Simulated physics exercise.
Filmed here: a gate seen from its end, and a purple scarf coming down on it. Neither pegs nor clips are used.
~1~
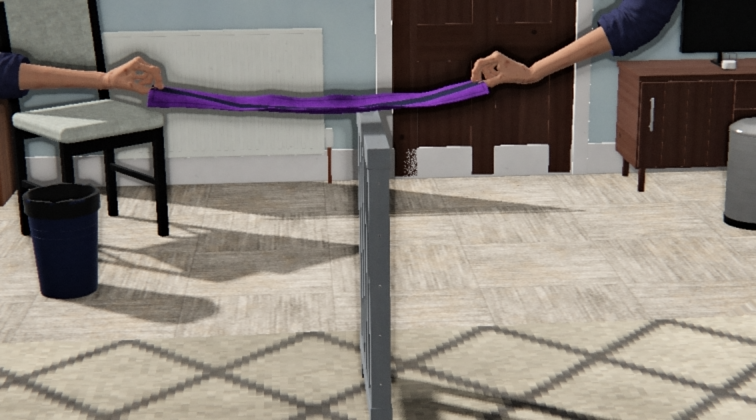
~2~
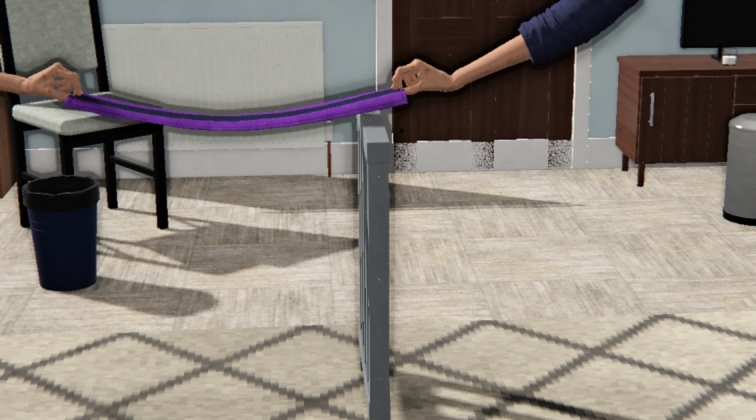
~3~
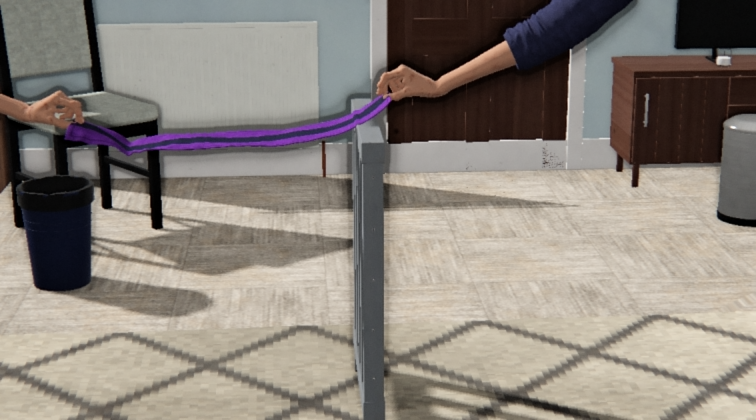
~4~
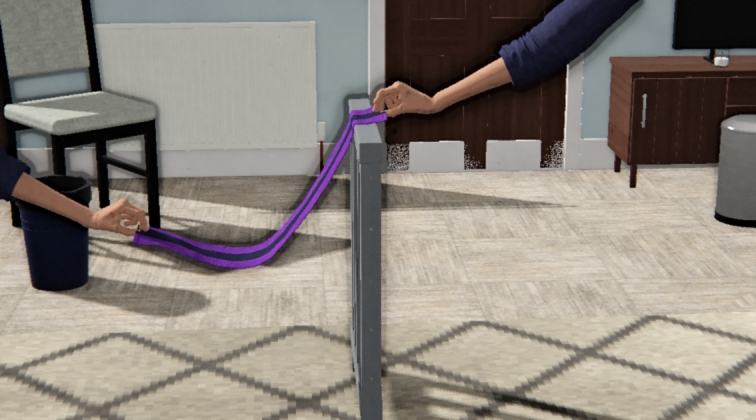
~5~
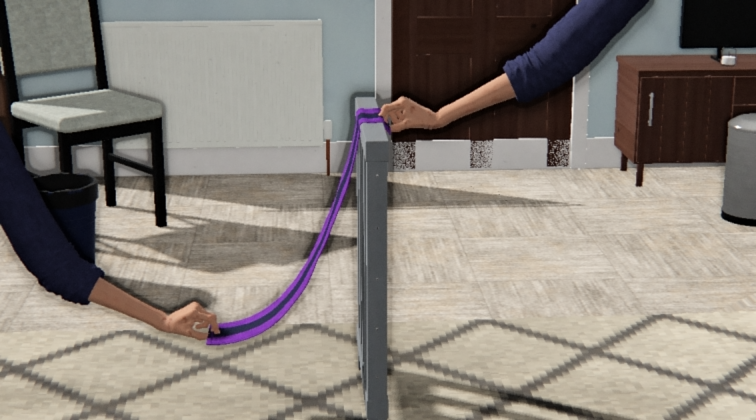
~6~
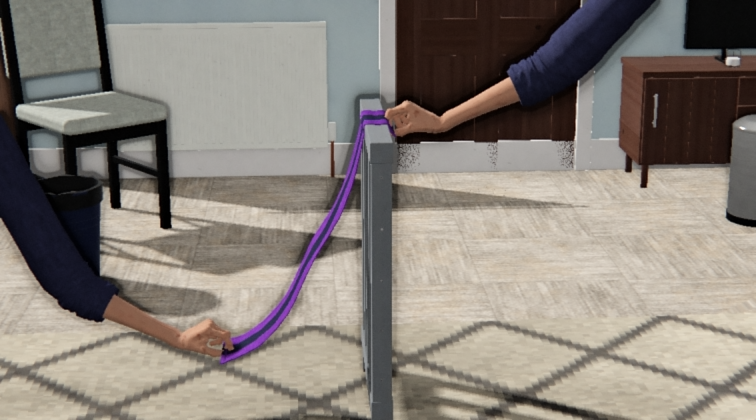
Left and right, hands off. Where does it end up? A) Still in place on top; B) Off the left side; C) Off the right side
Off the left side.
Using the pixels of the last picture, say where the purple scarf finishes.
It settles at roughly (313, 407).
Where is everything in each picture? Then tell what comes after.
In the first picture, left end (153, 107); right end (484, 95); top of the gate (379, 153).
In the second picture, left end (70, 107); right end (402, 104).
In the third picture, left end (70, 140); right end (388, 105); top of the gate (373, 147).
In the fourth picture, left end (138, 244); right end (383, 122).
In the fifth picture, left end (211, 345); right end (387, 131).
In the sixth picture, left end (225, 363); right end (392, 134); far more of it on the left.
Then, 0.36 s past the final frame, scarf clear of the top and falling near (314, 344).
Then, 0.60 s past the final frame, scarf in a heap on the floor near (314, 405).
When it is over, scarf in a heap on the floor near (313, 407). The purple scarf falls on the left side.
